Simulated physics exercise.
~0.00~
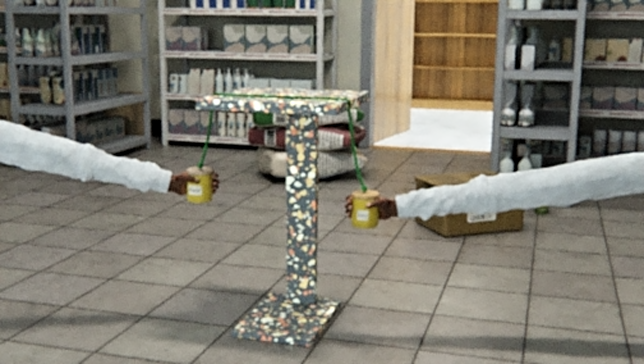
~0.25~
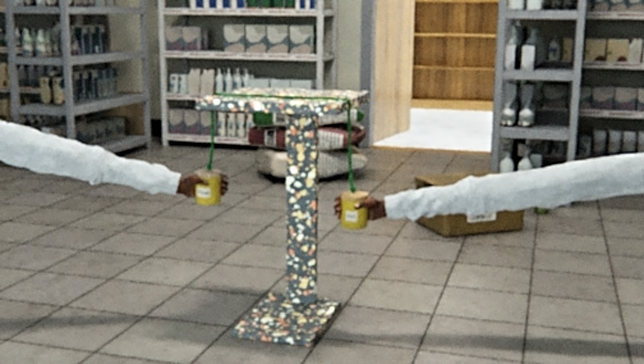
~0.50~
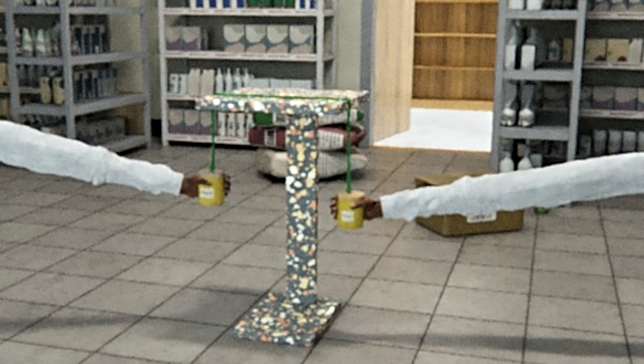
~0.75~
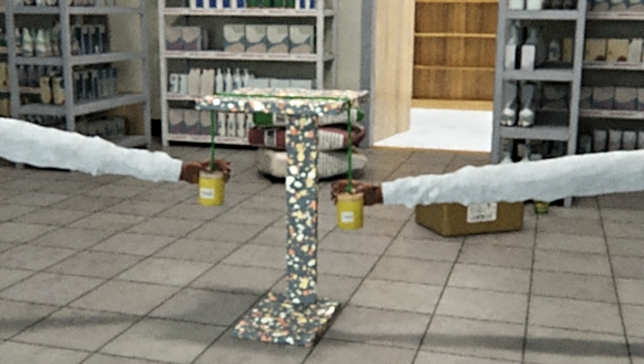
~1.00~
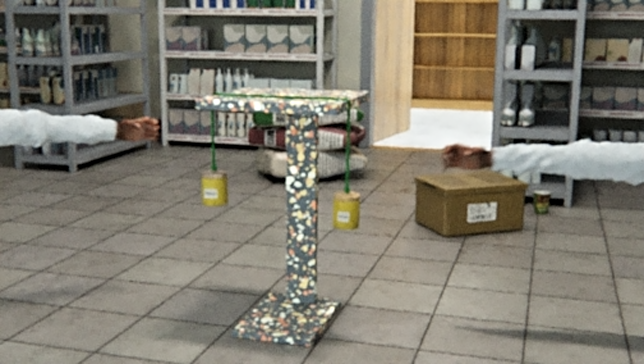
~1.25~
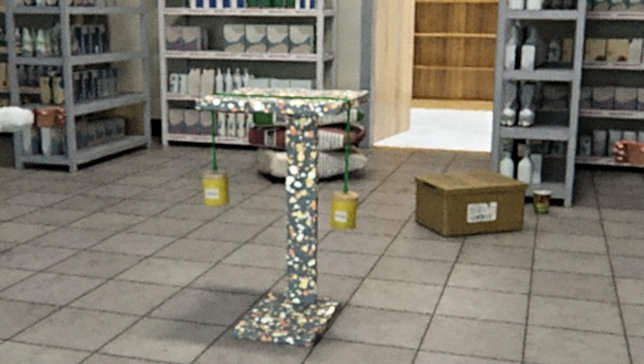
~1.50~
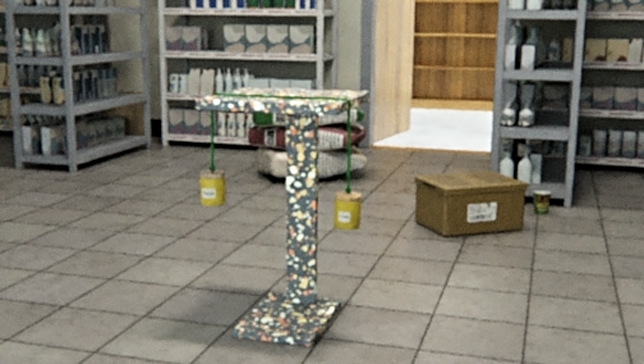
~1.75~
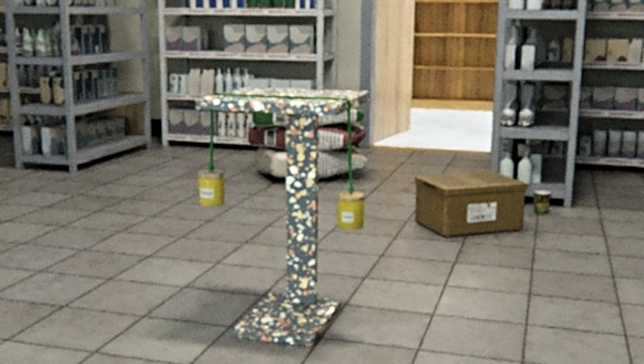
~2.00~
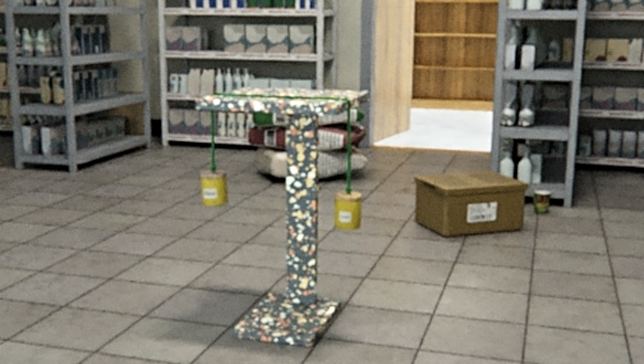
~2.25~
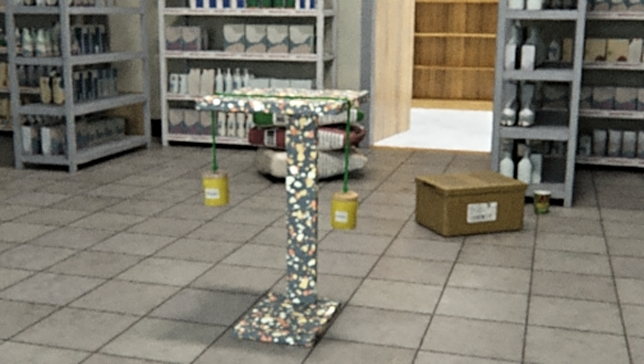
A speckled, multicoloured table on a single thick post stands on a grey tiled floor, seen from a fixed, slightly raised view in a storeroom lined with shelves of bottles. A green cord runs over its top, with a yellow jar at each end, and a cardboard box sits behind to the right. Two white-sleeved arms reach in from either side, holding the jars and easing them inward until they hang near the post. The hands let go and withdraw out of view. The jars sway very slightly but stay at their heights, the cord remaining balanced.
